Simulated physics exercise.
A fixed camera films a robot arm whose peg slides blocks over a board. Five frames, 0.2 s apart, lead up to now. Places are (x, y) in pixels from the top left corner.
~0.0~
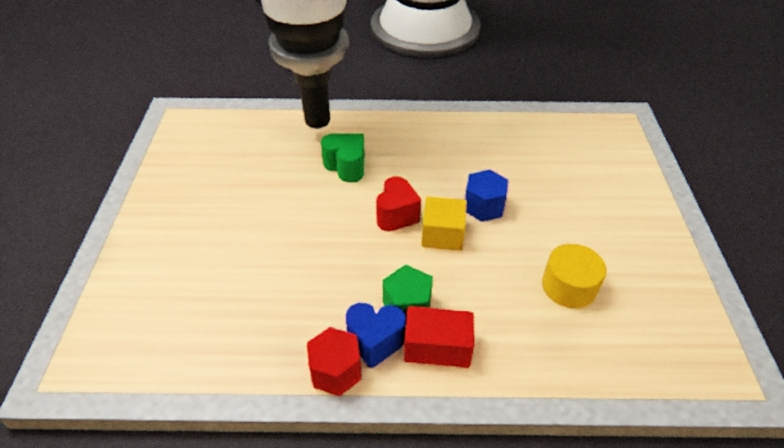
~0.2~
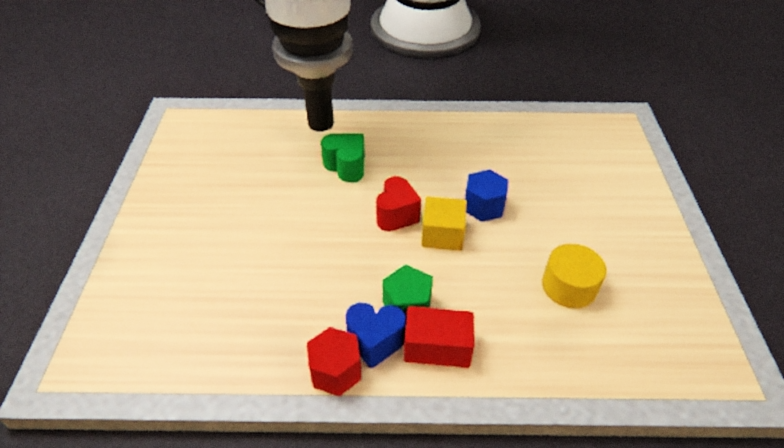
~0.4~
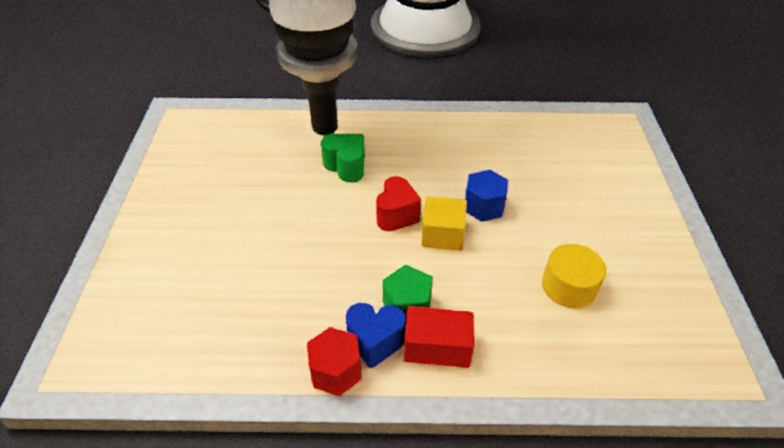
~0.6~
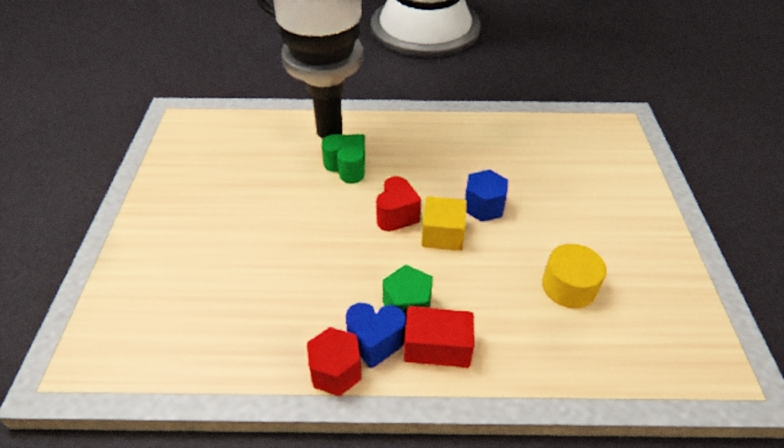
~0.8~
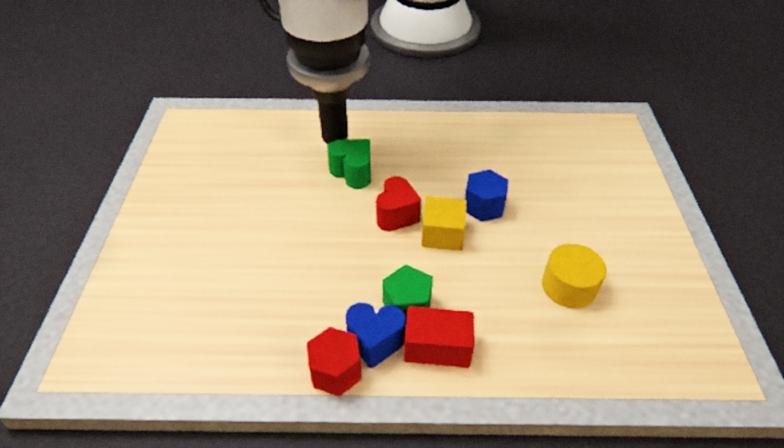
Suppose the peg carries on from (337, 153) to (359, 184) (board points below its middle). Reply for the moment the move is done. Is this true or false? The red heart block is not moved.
Answer: False.
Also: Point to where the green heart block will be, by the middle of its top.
The centre of its top face lies at (386, 175).
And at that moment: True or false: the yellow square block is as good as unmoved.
The statement is true.
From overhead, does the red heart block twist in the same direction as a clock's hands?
Answer: Yes.
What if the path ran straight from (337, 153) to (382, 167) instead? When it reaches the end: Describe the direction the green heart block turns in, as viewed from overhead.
It swings round clockwise.
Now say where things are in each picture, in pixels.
The first frame shows tip of the peg (318, 122), middles of tops, green heart block (345, 144), red heart block (397, 193), yellow square block (445, 212).
The second frame shows peg (321, 125), nothing pushed.
The third frame shows peg (325, 129), nothing pushed.
The fourth frame shows peg (330, 133), nothing pushed.
The fifth frame shows peg (335, 138), green heart block (352, 150), red heart block (397, 193), yellow square block (445, 212).
On the path given first. Halfway along, peg (347, 154); green heart block (368, 165), turned 15° anticlockwise.
At the end, peg (358, 170); green heart block (386, 175), turned 40° anticlockwise; red heart block (409, 200), turned 45° clockwise; yellow square block unmoved.
